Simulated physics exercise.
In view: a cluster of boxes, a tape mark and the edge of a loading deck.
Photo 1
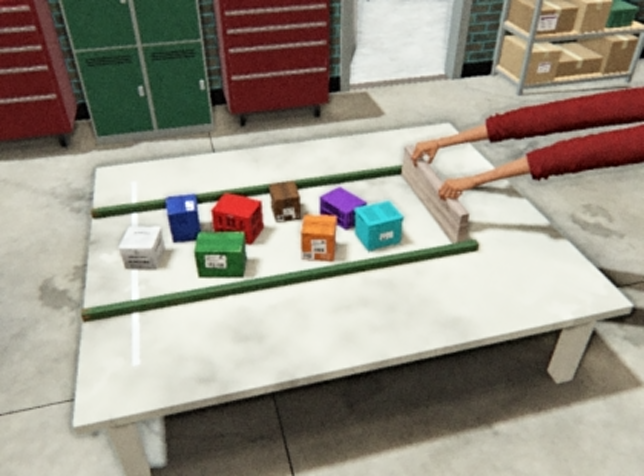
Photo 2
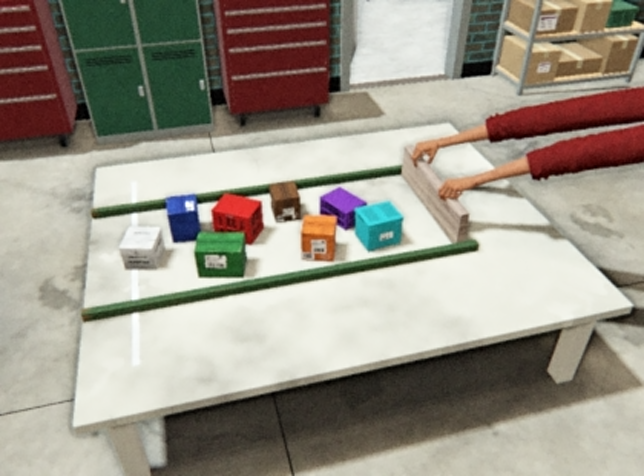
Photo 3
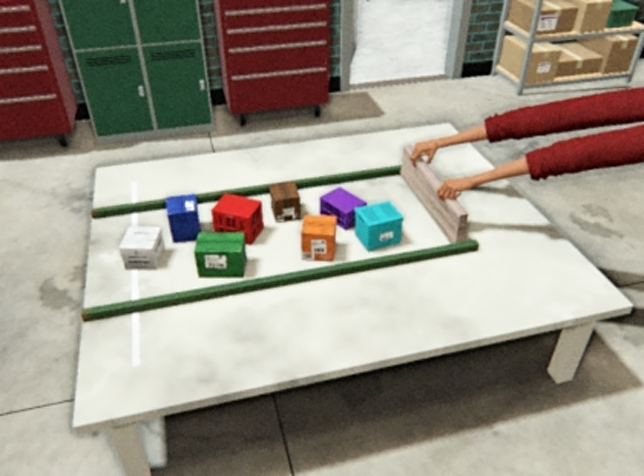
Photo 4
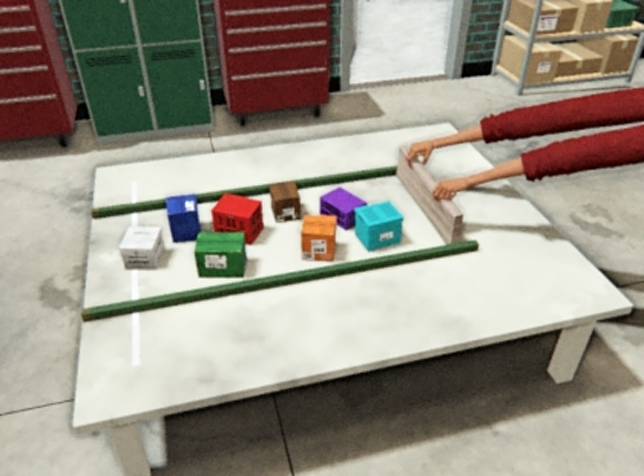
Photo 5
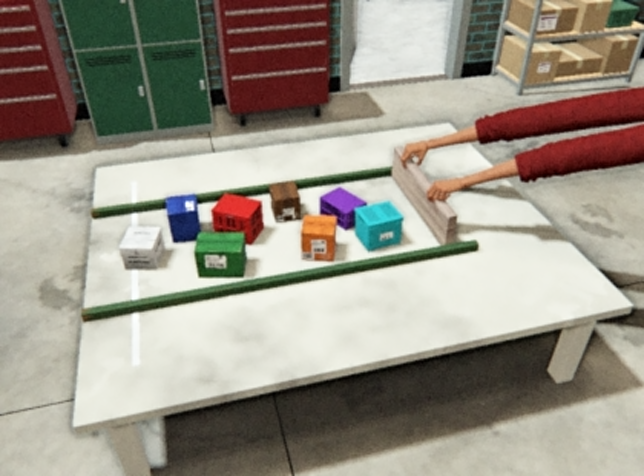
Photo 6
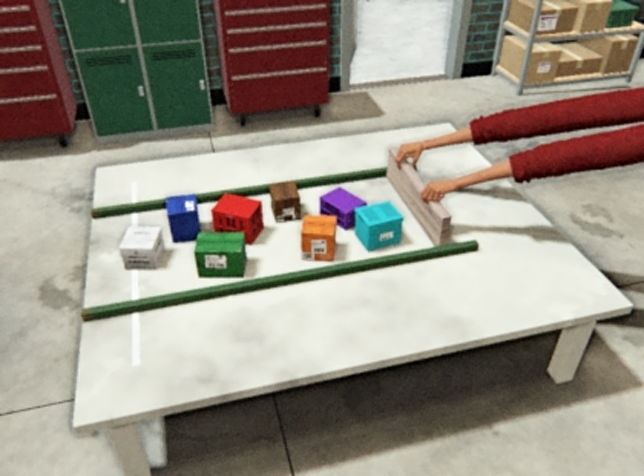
On a white table, two hands slide a plank slightly left toward scattered colourful boxes.
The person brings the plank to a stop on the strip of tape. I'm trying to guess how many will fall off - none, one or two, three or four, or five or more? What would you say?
You'd find the ones that came down come in at more than four here.
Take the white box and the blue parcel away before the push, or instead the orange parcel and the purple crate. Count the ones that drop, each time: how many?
The count is 3 in the first case and 3 in the second.
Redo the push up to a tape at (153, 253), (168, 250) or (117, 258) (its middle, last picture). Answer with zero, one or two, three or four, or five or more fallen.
Taking the places in the order asked: 1 or 2, then just one or two, then five or more.
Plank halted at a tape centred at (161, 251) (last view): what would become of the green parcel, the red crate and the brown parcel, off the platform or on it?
First, the green parcel takes the fall; next, the red crate is safe; last, the brown parcel is safe.
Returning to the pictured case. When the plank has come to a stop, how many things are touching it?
Tally at the end: 3.
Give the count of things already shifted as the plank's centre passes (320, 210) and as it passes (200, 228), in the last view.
First 4, then 8.
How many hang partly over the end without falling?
That would be 0.
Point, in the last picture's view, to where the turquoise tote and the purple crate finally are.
Okay, so first (110, 270), and next (117, 240).
Soon after, none off yet; white box at rest near (143, 248); blue parcel at rest near (184, 218); green parcel moving near (219, 256).
By the end, the number that fall off is five or more; fallen, orange parcel, red crate, green parcel, blue parcel and white box.
